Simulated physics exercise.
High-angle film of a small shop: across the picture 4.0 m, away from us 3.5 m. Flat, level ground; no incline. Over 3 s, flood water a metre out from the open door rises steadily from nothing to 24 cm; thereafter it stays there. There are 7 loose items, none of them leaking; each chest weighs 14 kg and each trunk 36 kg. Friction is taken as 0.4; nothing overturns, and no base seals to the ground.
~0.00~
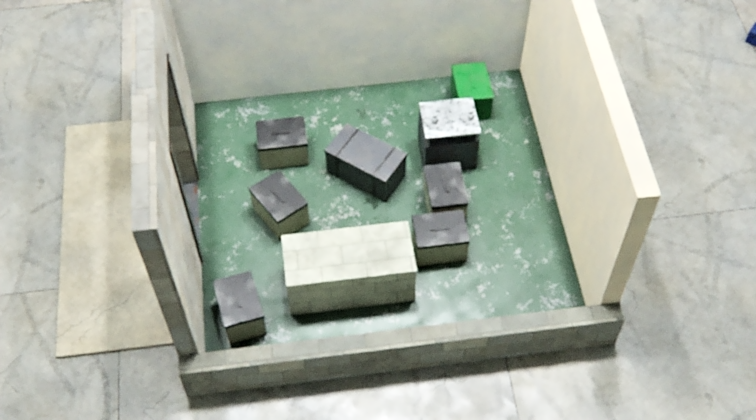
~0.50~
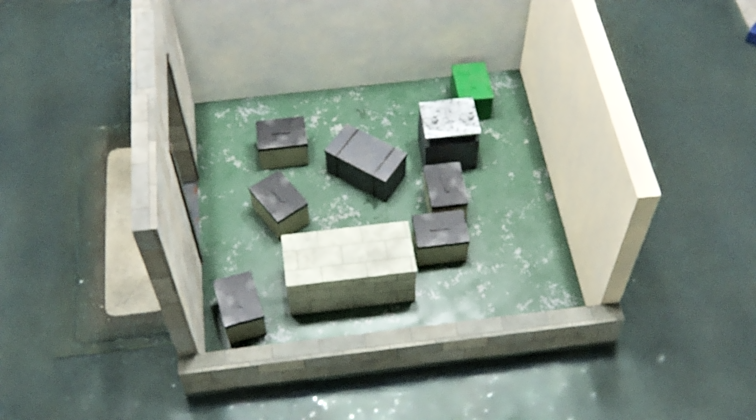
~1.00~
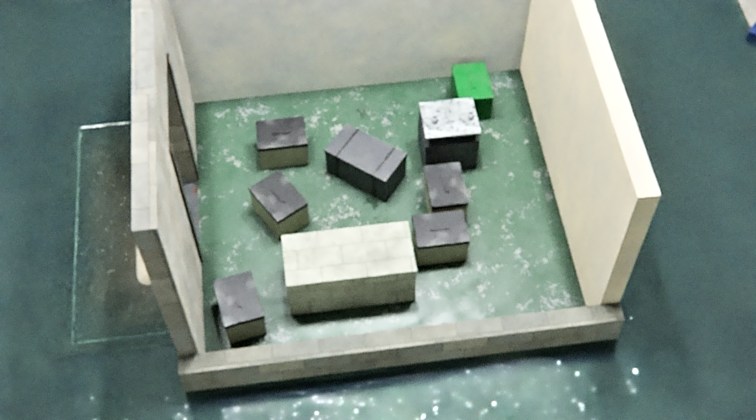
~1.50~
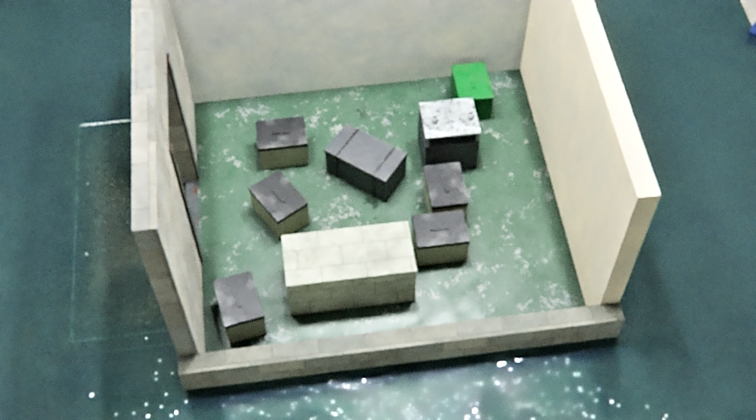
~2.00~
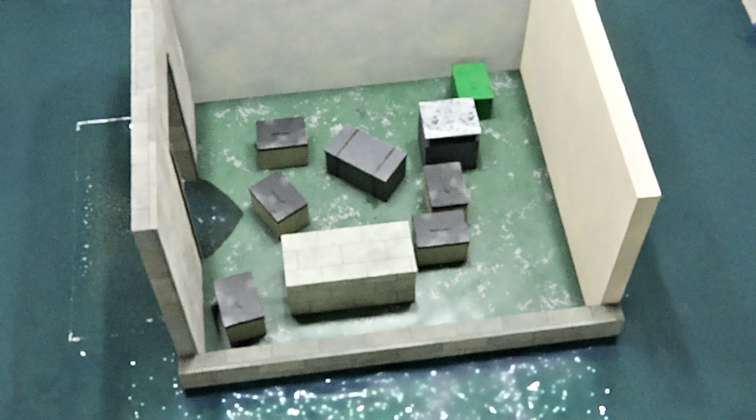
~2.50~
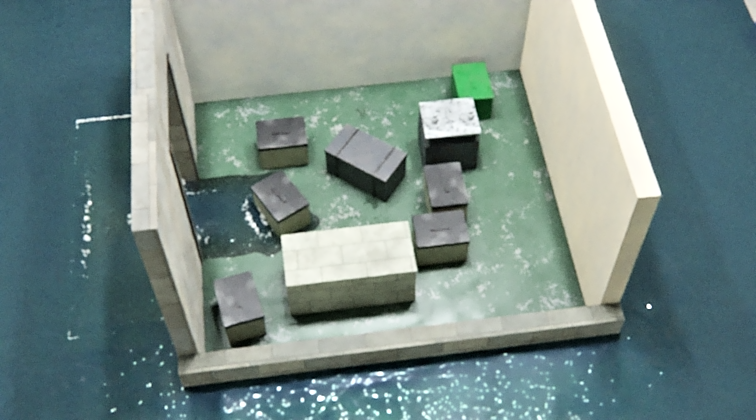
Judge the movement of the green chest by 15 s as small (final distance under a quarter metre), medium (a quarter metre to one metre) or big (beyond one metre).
It is medium.
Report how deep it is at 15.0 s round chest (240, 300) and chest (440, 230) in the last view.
I'd estimate 19 cm for the first and 12 cm for the second.
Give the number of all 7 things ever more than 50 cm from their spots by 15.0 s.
Result: 7.
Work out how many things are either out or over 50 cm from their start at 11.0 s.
The number by then is 5.
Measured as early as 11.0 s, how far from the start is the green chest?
By then it has shifted roughly 60 cm.
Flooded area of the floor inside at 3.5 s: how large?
That flooded area is roughly 3.5 m2.
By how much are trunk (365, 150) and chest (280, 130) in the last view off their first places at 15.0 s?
In that order: 150 cm, 30 cm.
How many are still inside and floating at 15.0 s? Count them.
Of them, 7.
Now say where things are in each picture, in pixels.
In the first frame, the green chest at (472, 81), on the bottom; 0.0 m2 under water; 0 of 7 have shifted.
In the second frame, the green chest at (472, 81) rests on the ground; water covers 0.0 m2; 0 of 7 have shifted.
In the third frame, the green chest at (472, 81), on the bottom; water covers 0.0 m2; 0 of 7 have shifted.
In the fourth frame, the green chest at (472, 81) rests on the ground; water covers 0.0 m2; 0 of 7 have shifted.
In the fifth frame, the green chest at (472, 81) rests on the ground; water covers 0.3 m2; 0 of 7 have shifted.
In the sixth frame, the green chest at (472, 81), on the bottom; 0.8 m2 under water; 0 of 7 have shifted.
After 3.5 s the green chest is near (472, 81), 0.0 m from its start, aground; 0 afloat.
After 6.8 s the green chest is near (506, 77), 0.4 m from its start, afloat; 3 afloat.
After 11.0 s the green chest is near (422, 74), 0.6 m from its start, afloat; 7 afloat.
After 15.0 s the green chest is near (423, 78), 0.6 m from its start, afloat; 7 afloat.
